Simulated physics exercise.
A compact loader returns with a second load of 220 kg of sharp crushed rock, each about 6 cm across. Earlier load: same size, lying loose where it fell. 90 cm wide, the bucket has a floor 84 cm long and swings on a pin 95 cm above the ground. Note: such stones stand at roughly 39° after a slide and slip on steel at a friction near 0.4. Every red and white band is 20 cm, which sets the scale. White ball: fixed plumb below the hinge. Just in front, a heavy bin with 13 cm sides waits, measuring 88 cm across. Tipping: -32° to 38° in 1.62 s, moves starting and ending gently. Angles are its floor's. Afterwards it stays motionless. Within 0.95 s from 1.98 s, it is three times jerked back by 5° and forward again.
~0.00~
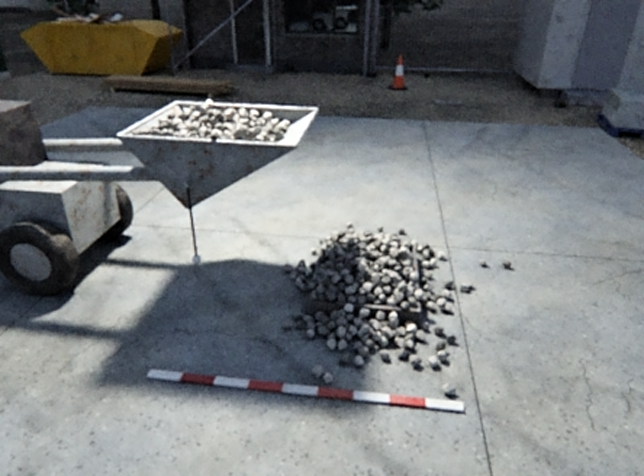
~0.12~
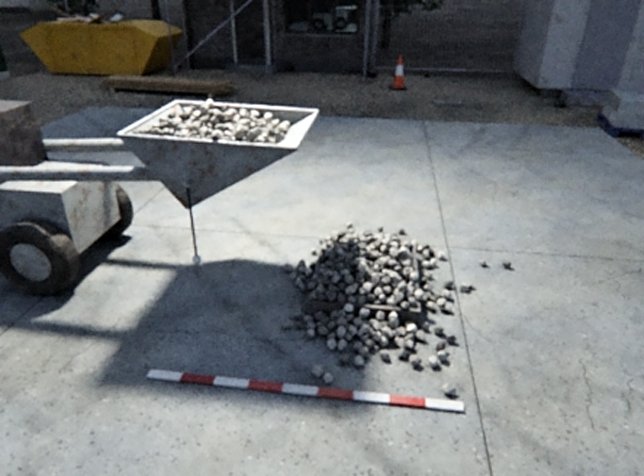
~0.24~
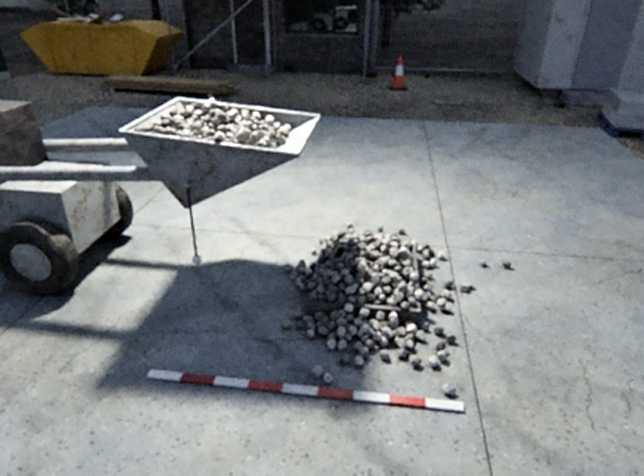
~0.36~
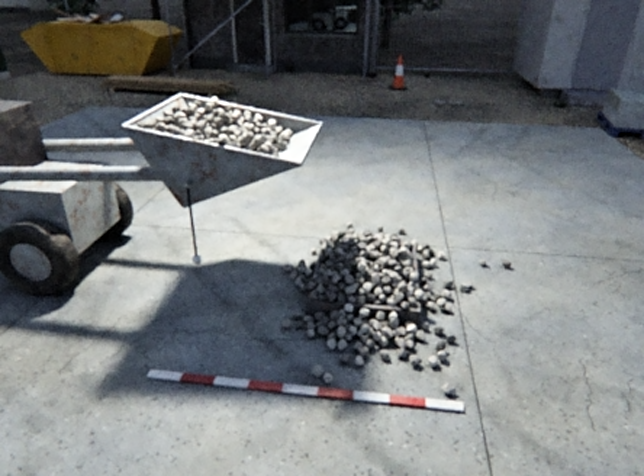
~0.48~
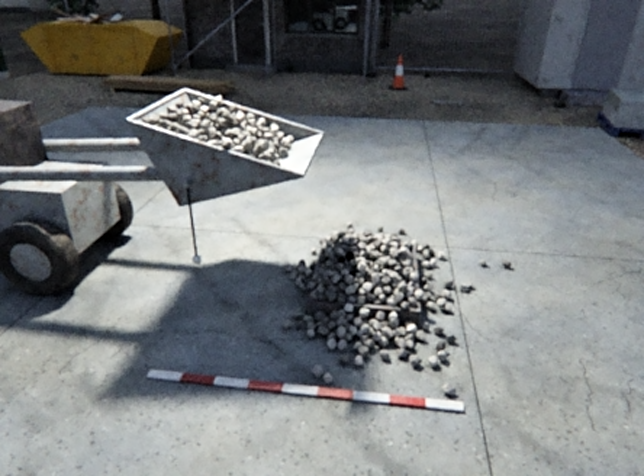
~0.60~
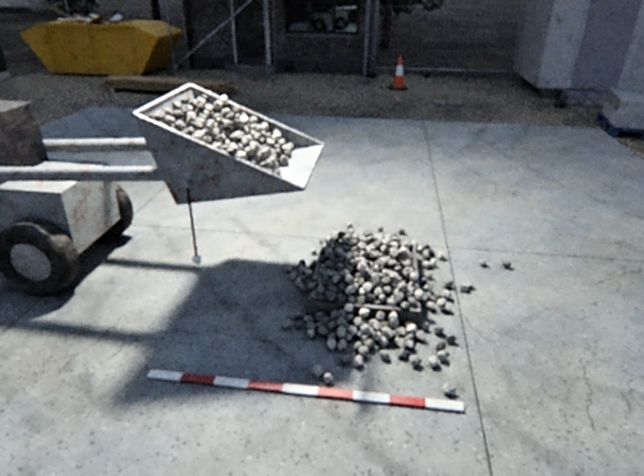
Concrete yard, a wheeled loader's bucket of pale stones slowly tilting down to the right beside a loose stone pile.
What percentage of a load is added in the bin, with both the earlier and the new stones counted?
15 %.
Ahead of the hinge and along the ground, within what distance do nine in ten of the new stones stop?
About 90 cm.
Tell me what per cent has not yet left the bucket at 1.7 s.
Roughly 60 per cent remains inside.
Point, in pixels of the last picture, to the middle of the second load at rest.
In the last view, somewhere near (307, 267).
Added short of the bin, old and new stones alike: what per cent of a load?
About 70 per cent.
After 1.2 s the floor is at 27°; in per cent of one load, 100 in the bucket, 3 short of the bin, 73 in the bin, 24 beside or beyond the bin; the foremost stones are at (464, 279).
After 1.7 s the floor is at 38°; in per cent of one load, 59 in the bucket, 41 short of the bin, 76 in the bin, 24 beside or beyond the bin; the foremost stones are at (464, 279).
After 3.4 s the floor is at 38°; in per cent of one load, 0 in the bucket, 72 short of the bin, 88 in the bin, 39 beside or beyond the bin; the foremost stones are at (464, 279).
After 5.8 s the floor is at 38°; in per cent of one load, 0 in the bucket, 72 short of the bin, 88 in the bin, 39 beside or beyond the bin; the foremost stones are at (464, 279). Net gain in the bin, 15.
